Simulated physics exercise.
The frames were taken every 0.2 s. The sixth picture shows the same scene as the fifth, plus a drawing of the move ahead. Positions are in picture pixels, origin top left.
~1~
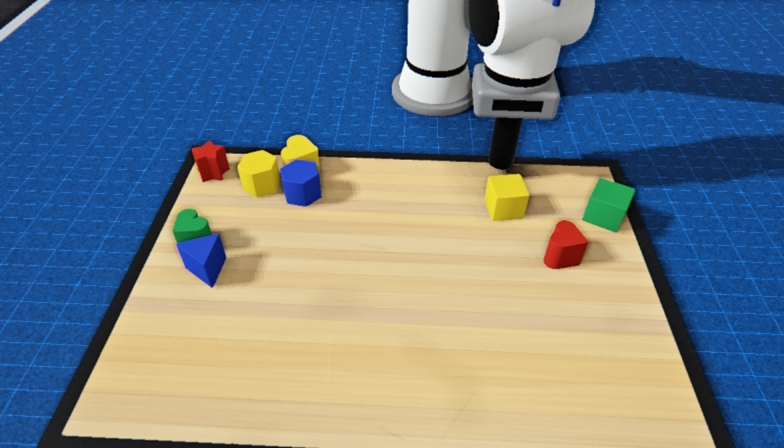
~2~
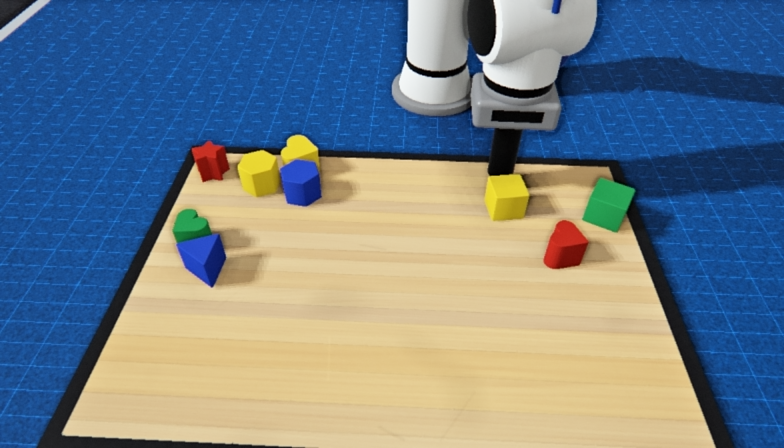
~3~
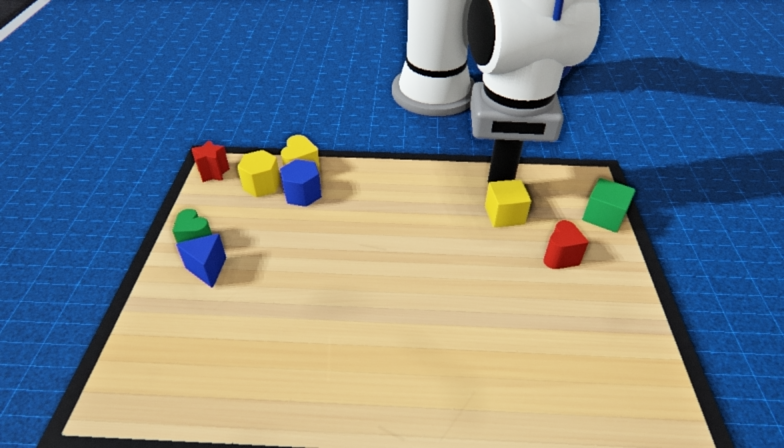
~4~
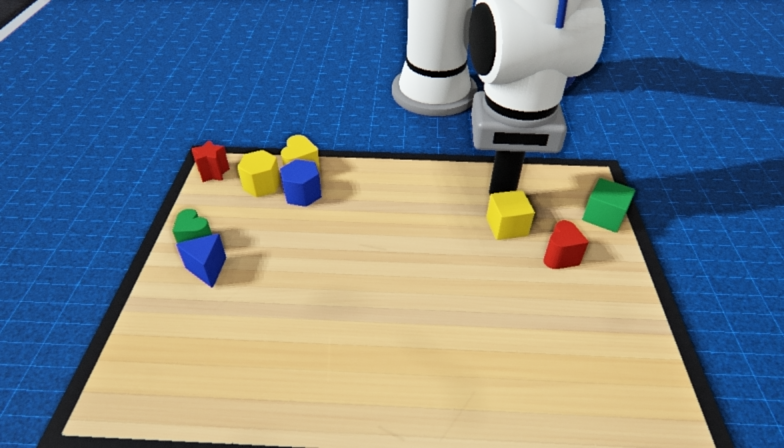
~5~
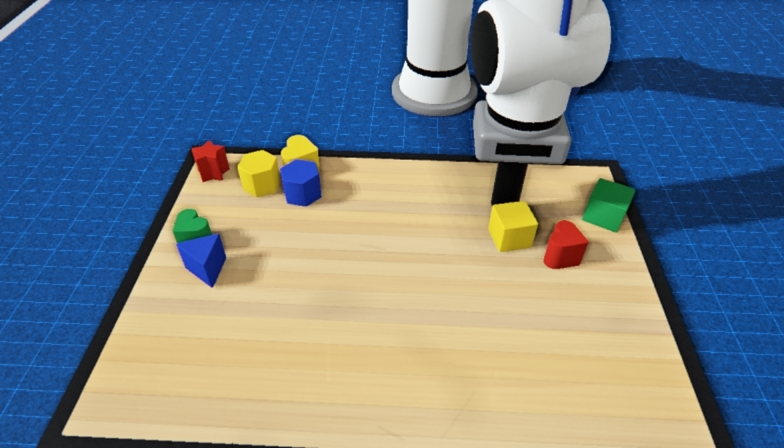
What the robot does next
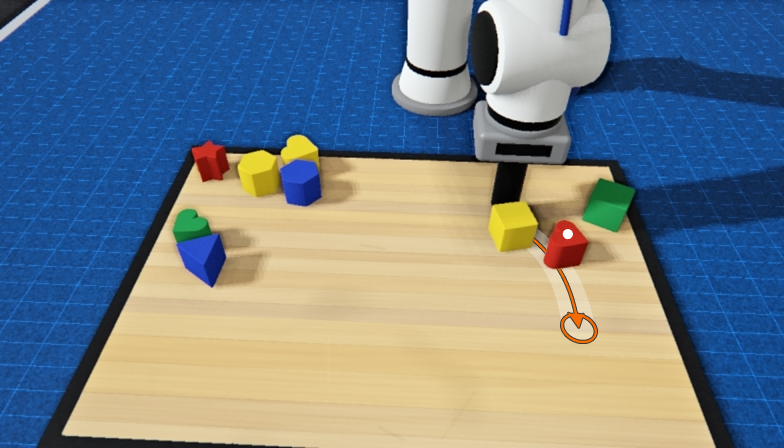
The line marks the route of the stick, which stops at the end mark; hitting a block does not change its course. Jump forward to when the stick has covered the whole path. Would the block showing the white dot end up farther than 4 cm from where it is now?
Yes, that is how it ends up.
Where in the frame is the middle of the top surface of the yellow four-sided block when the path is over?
At roughly (528, 243).
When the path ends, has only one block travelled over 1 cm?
Going by the path, no.
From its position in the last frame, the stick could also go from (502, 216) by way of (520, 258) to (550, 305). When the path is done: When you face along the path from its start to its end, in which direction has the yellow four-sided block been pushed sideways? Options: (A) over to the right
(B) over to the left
That would be A.
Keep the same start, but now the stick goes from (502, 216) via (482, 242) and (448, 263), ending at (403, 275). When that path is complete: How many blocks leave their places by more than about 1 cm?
My guess is one.
Path on the board, from (502, 216) by way of (539, 244) and (566, 282) to (579, 328); the dot is on the red heart-shaped block.
On the path given first. One third of the way, stick (542, 234); yellow four-sided block (528, 239), turned 60° clockwise; red heart-shaped block (572, 238).
Two thirds of the way, stick (570, 272); yellow four-sided block (528, 243), turned 80° clockwise; red heart-shaped block (609, 274), turned 30° anticlockwise.
At the end, stick (583, 318); yellow four-sided block (528, 243), turned 80° clockwise; red heart-shaped block (622, 284), turned 70° anticlockwise; green four-sided block in place.
